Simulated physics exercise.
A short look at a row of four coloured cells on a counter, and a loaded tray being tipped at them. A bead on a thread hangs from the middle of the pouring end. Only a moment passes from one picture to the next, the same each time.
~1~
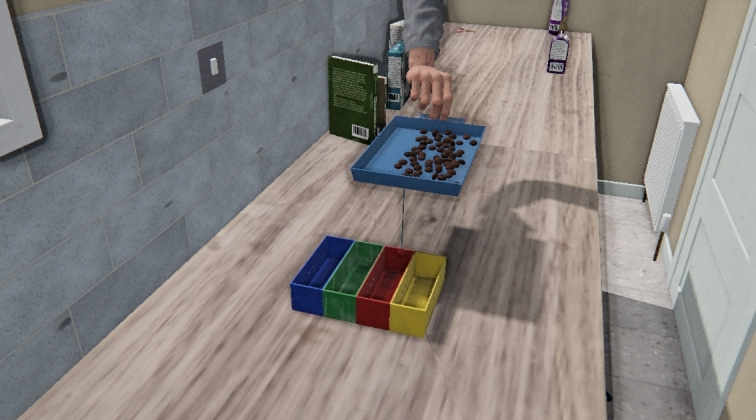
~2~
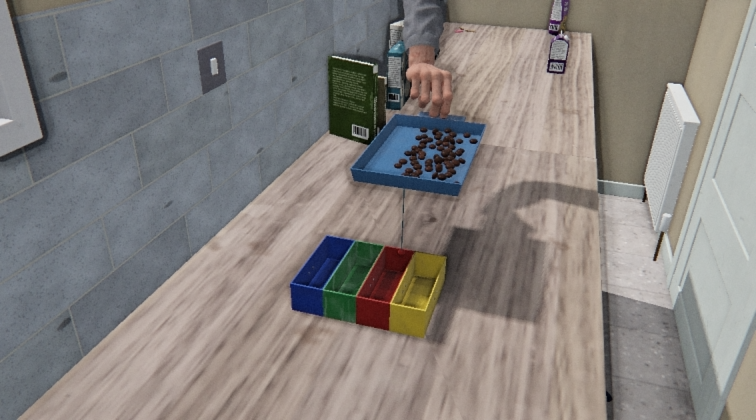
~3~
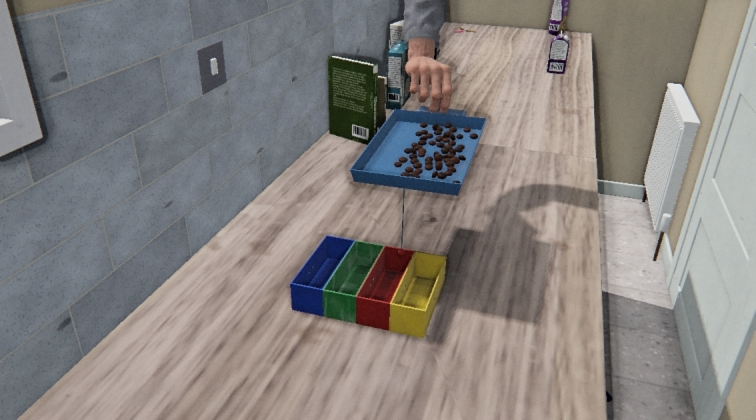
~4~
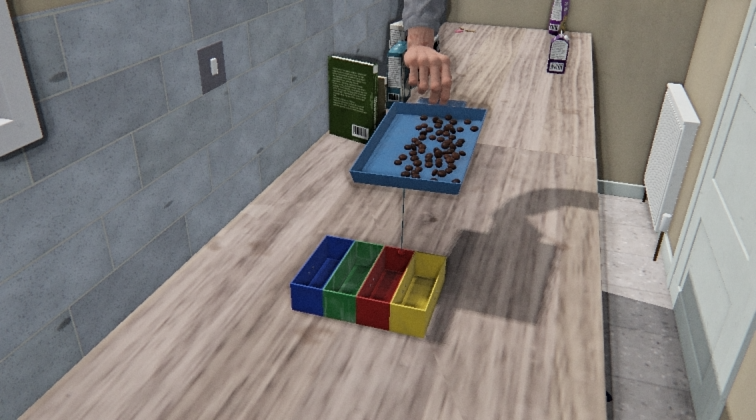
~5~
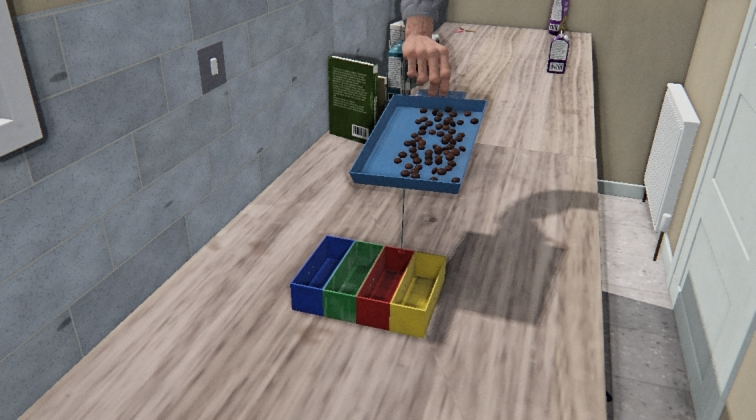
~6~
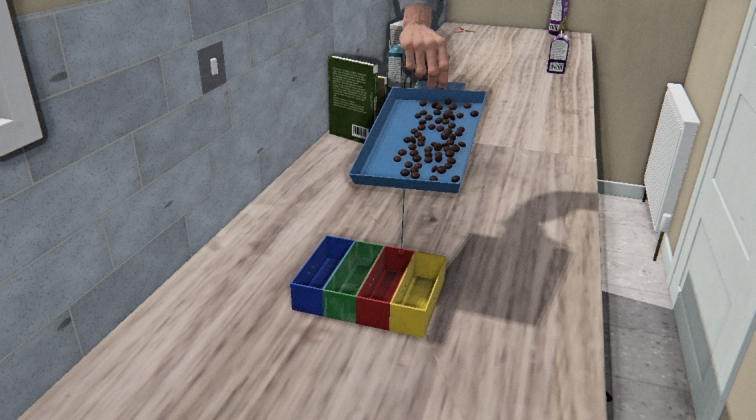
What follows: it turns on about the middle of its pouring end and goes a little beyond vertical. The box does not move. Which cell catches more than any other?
The green one ends fullest.
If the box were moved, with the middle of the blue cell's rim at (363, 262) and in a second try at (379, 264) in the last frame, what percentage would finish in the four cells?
The first gives 80 %, the second 50 %.
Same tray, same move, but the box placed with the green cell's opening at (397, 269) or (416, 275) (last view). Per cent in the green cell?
About 20 and 10 per cent.
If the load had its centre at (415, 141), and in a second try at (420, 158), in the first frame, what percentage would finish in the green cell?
Near 60 % and 50 %.
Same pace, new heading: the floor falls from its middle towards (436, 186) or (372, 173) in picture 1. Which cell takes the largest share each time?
In turn: The yellow cell; the cell in green.
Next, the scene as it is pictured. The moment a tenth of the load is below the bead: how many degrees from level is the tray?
Around 80° of tilt.
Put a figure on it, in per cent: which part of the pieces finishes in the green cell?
Some 50 per cent.
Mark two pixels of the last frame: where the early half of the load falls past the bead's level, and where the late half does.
At about (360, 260), then at (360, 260).
Soon after the last picture, tray tipped steeply; nearly all on the tray; a stray few falling or outside the box.
A little later, tray tipped right over; about two thirds on the tray; about a quarter in the green cell; a small part in the red cell; a stray few in the blue cell; a small part falling or outside the box.
Later still, tray tipped past a quarter turn; about half in the green cell; about a quarter in the red cell; a small part in the blue cell; a small part in the yellow cell; a stray few falling or outside the box.
At rest, tray tipped past a quarter turn; about half in the green cell; about a quarter in the red cell; a small part in the blue cell; a small part in the yellow cell; a stray few outside the box.
